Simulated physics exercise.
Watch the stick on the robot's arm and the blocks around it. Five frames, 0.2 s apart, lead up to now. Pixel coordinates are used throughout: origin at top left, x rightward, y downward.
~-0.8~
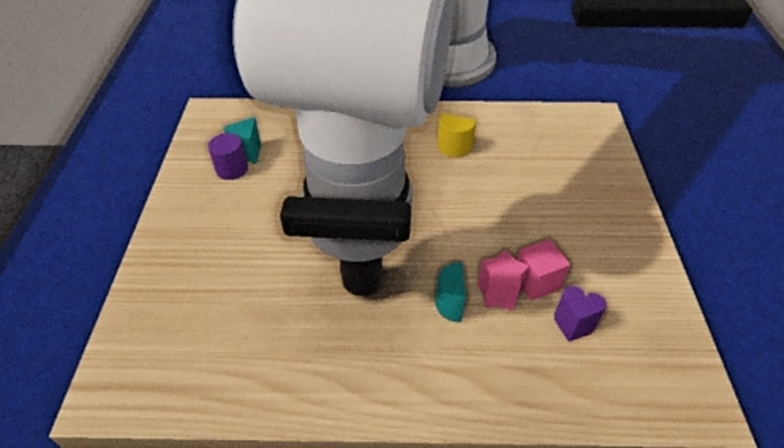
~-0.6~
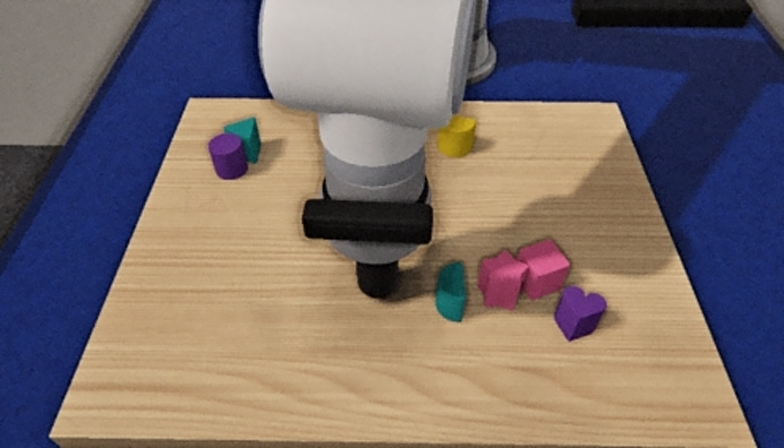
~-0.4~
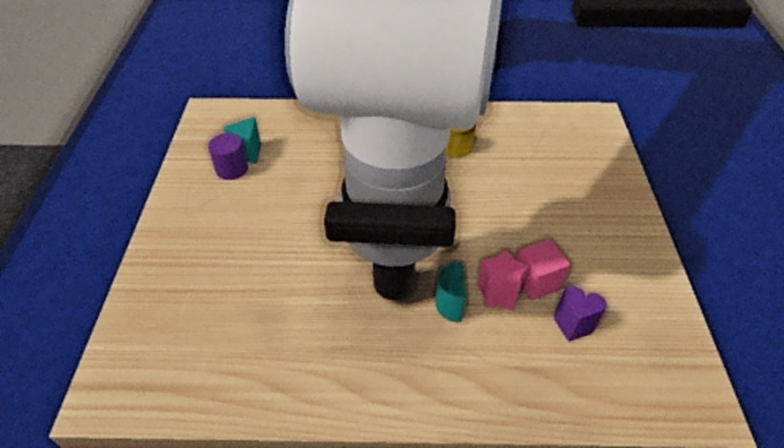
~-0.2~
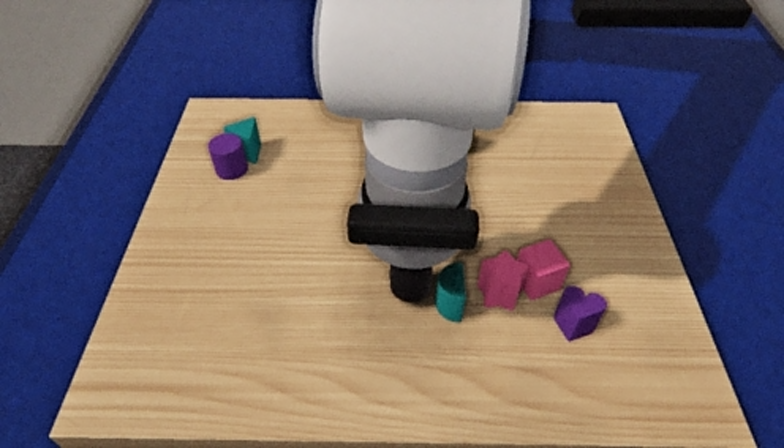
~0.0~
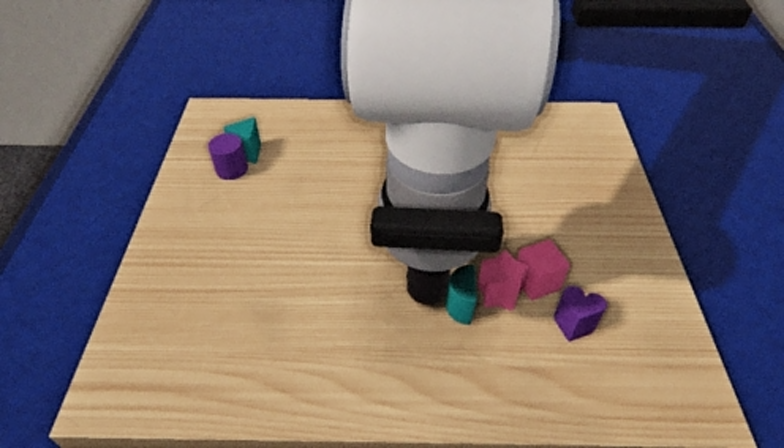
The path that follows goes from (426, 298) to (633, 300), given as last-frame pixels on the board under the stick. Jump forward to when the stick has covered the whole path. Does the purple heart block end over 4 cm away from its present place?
Final answer: No.
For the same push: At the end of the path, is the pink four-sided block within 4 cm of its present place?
That would be a no.
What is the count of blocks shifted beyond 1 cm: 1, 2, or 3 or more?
The number will come to 3 or more.
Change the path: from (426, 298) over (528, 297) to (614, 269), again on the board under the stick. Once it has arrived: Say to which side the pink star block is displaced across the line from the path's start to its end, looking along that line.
Heads right.
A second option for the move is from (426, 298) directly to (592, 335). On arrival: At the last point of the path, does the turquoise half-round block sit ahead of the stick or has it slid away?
It sits in front of the stick.
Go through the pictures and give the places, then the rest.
In the first picture, tip of the stick at (362, 280), middles of tops, turquoise half-round block at (453, 279), pink star block at (506, 268), pink four-sided block at (545, 257), purple heart block at (584, 301).
In the second picture, stick at (378, 282), nothing pushed.
In the third picture, stick at (394, 285), nothing pushed.
In the fourth picture, stick at (410, 287), nothing pushed.
In the fifth picture, stick at (427, 289), turquoise half-round block at (464, 281), pink star block at (506, 268), pink four-sided block at (545, 257), purple heart block at (584, 301).
The first path, step by step. One third of the way, stick at (500, 291); turquoise half-round block at (540, 291), turned 10° anticlockwise; pink star block at (560, 270); pink four-sided block at (582, 248), turned 40° anticlockwise; purple heart block at (591, 303), turned 20° clockwise.
Two thirds of the way, stick at (570, 291); turquoise half-round block at (590, 308), turned 30° clockwise; pink star block at (619, 269), turned 40° anticlockwise; pink four-sided block at (609, 235), turned 90° anticlockwise; purple heart block at (620, 315), turned 55° clockwise.
At the end, stick at (638, 291); turquoise half-round block at (593, 309), turned 35° clockwise; pink star block at (669, 255), turned 100° anticlockwise; pink four-sided block at (615, 232), turned 115° anticlockwise; purple heart block at (624, 317), turned 60° clockwise.
